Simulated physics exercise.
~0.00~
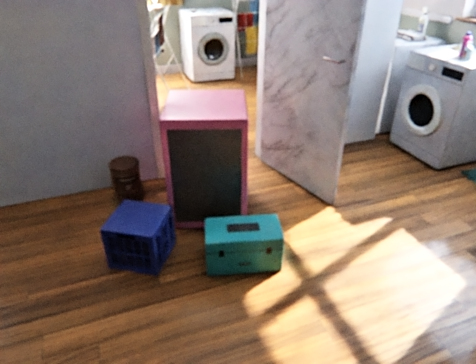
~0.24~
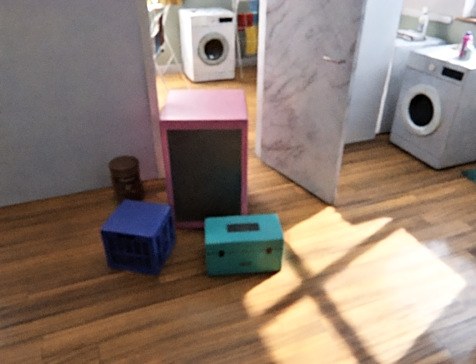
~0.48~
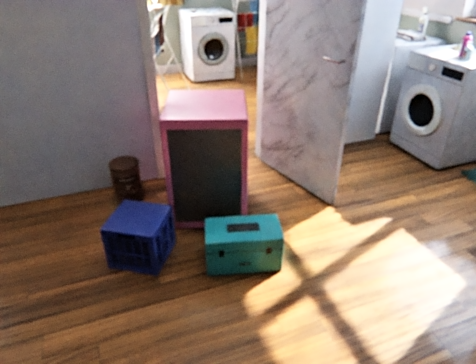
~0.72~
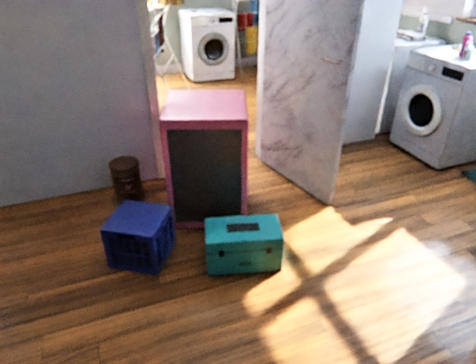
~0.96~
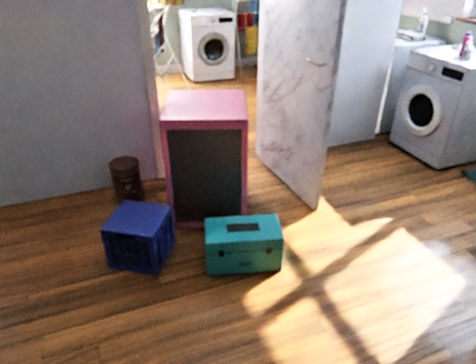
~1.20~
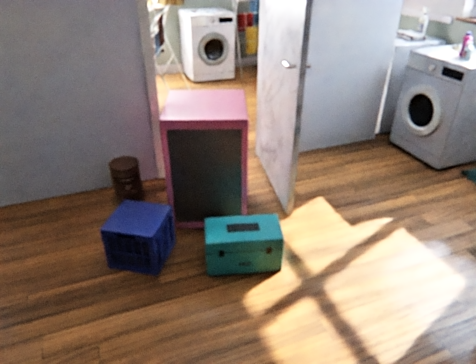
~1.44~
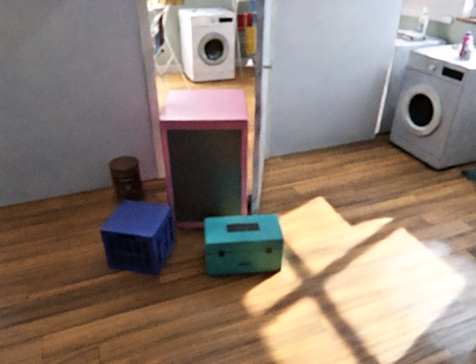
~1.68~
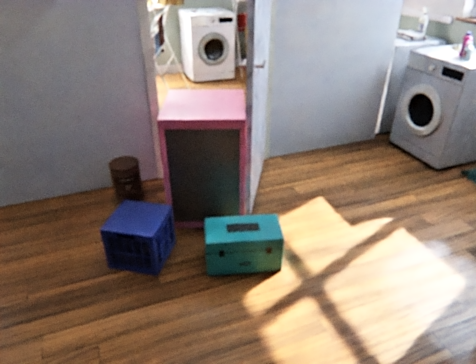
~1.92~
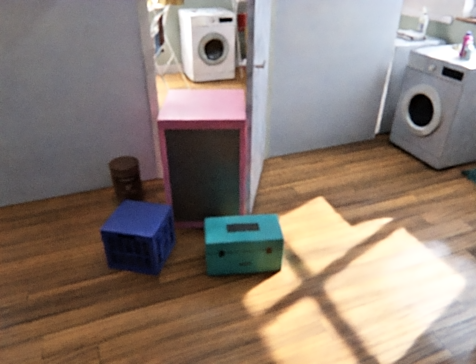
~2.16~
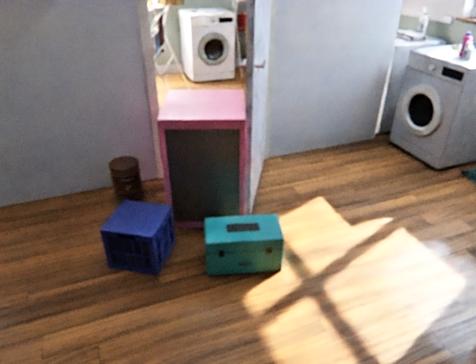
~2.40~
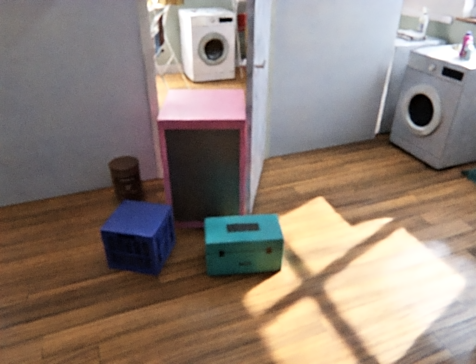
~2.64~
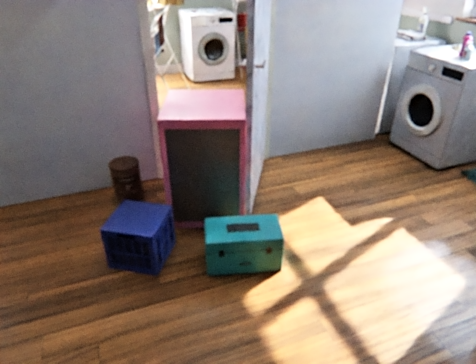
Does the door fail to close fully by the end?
Yes, the door stops at the pink cabinet standing in its way and stays well open. The cabinet does not shift.
